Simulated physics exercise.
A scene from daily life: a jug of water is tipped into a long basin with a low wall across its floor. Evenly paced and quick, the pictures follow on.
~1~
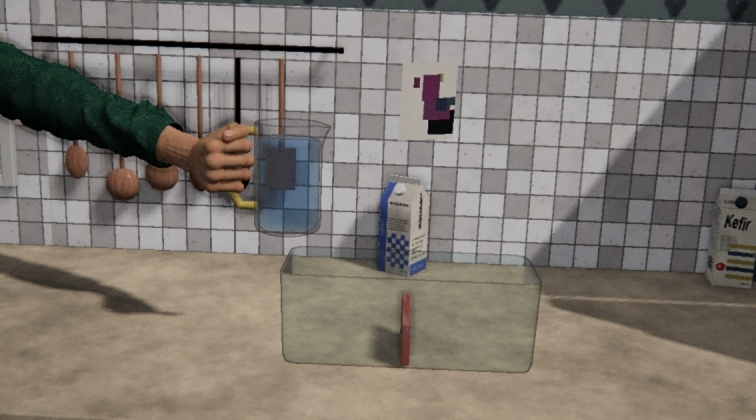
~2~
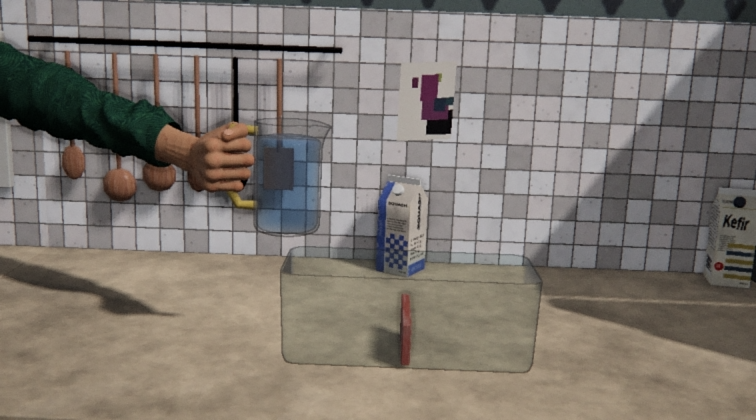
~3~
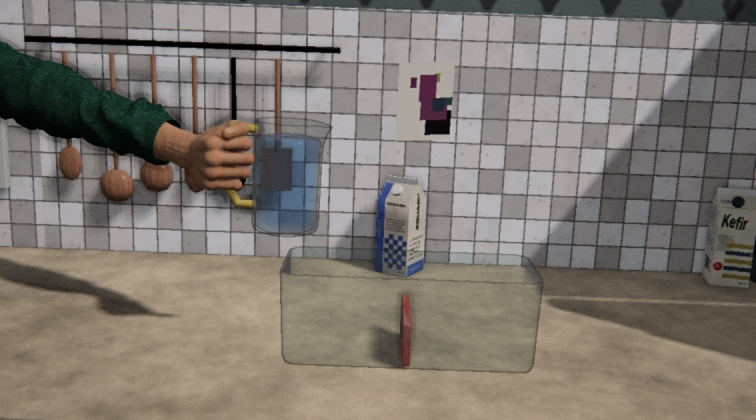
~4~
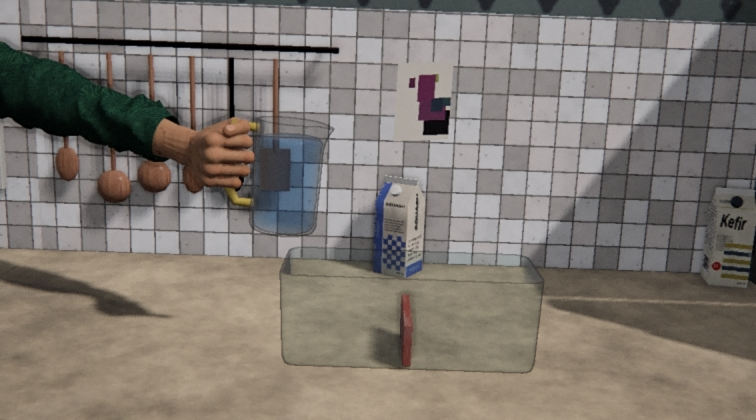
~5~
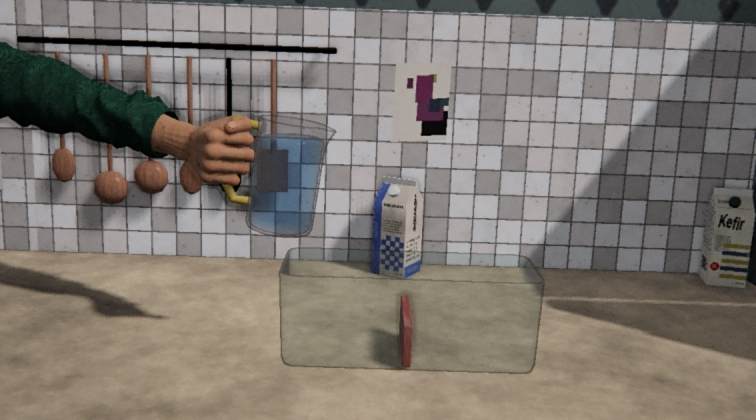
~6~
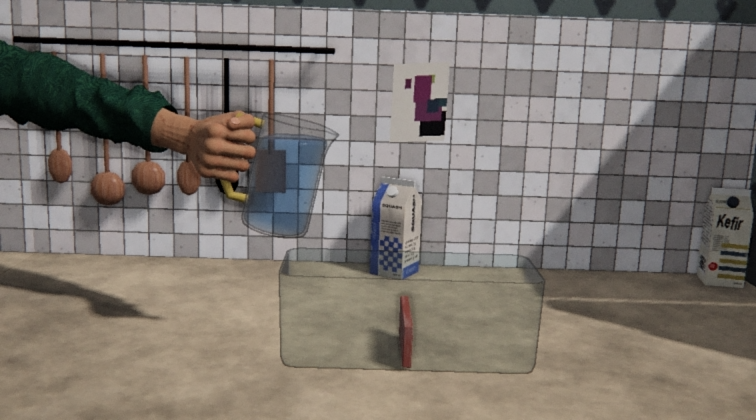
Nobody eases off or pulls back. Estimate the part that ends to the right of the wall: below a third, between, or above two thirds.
Lower than a third.
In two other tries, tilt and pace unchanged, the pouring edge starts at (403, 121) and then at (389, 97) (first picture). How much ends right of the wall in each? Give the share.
Roughly 95 per cent, then roughly 95 per cent.
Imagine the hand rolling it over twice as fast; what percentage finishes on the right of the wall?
Some 5 per cent.
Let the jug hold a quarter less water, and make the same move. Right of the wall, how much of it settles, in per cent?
Close to 0 per cent.
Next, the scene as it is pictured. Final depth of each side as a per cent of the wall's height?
About 50 per cent on the left and 10 per cent on the right.
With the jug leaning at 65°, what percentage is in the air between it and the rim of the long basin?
I'd say some 10 per cent of it.
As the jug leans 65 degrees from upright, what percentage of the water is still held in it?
90 %.
A moment on, the jug is tipped part way and 88 per cent is still to pour, 3 is left of the wall and 0 right of it.
Next, the jug is tipped right over and 37 per cent is still to pour, 39 is left of the wall and 8 right of it.
Then the jug is tipped right over and 1 per cent is still to pour, 86 is left of the wall and 9 right of it.
Later the jug is tipped right over and 0 per cent is still to pour, 88 is left of the wall and 10 right of it.
At rest 88 per cent lies left of the wall, 10 right of it and 2 outside.
